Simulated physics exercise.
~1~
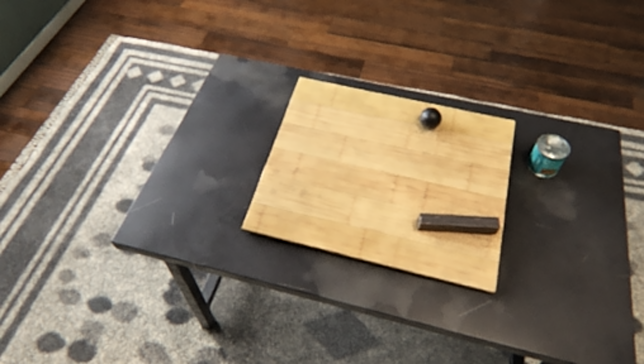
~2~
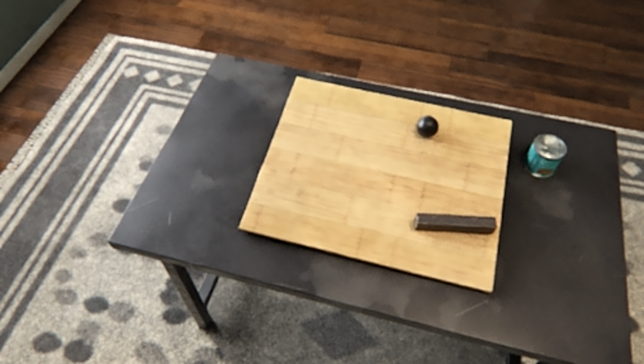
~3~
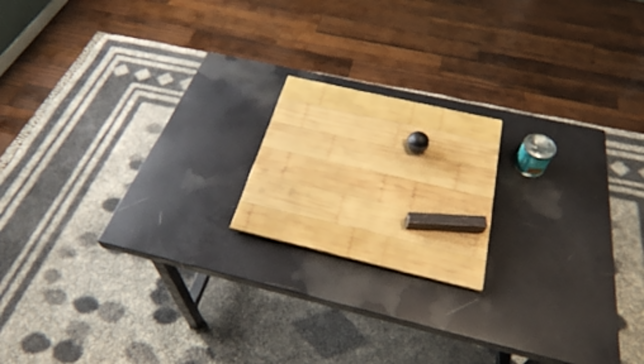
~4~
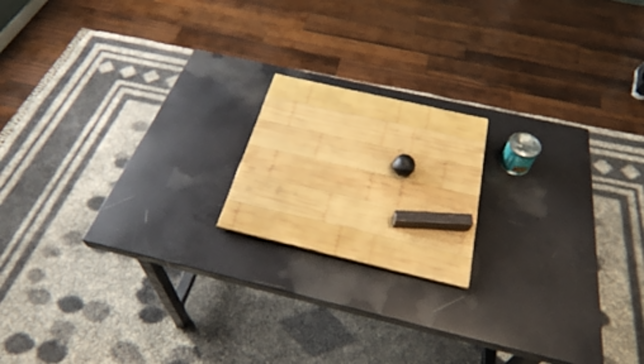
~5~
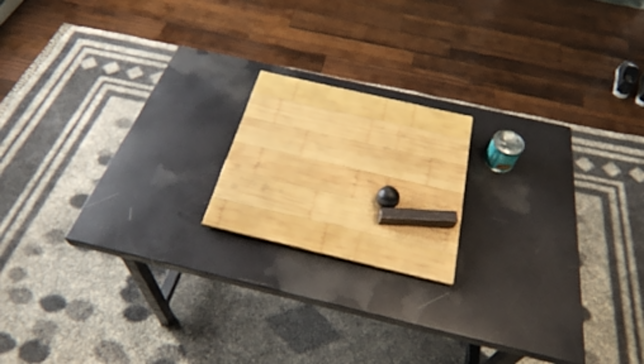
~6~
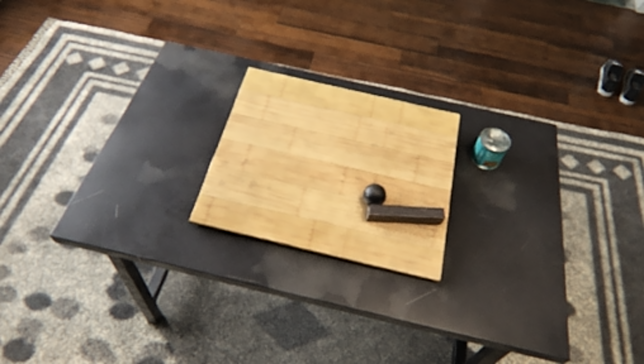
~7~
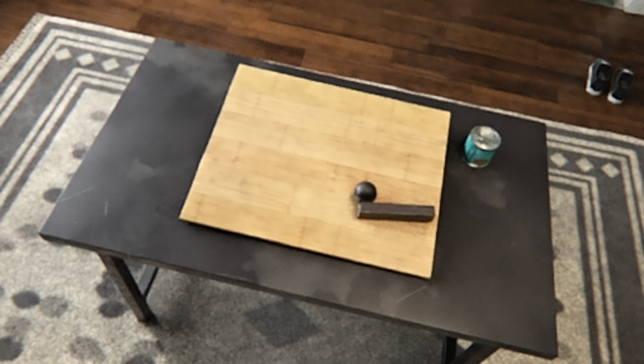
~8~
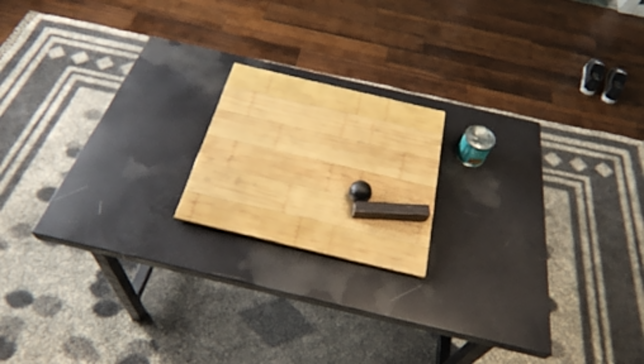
The clip opens on a light wooden board lying on a dark table above a patterned rug, with a black ball near the board's far edge, a short dark bar closer to the near edge, and a turquoise tin standing on the table to the right. The ball rolls down the board toward the bar, slowly at first and then farther, as the view drifts slightly right. It reaches the bar near its left end and stops against it. The ball stays there, still on the board, while the bar and tin remain in place.
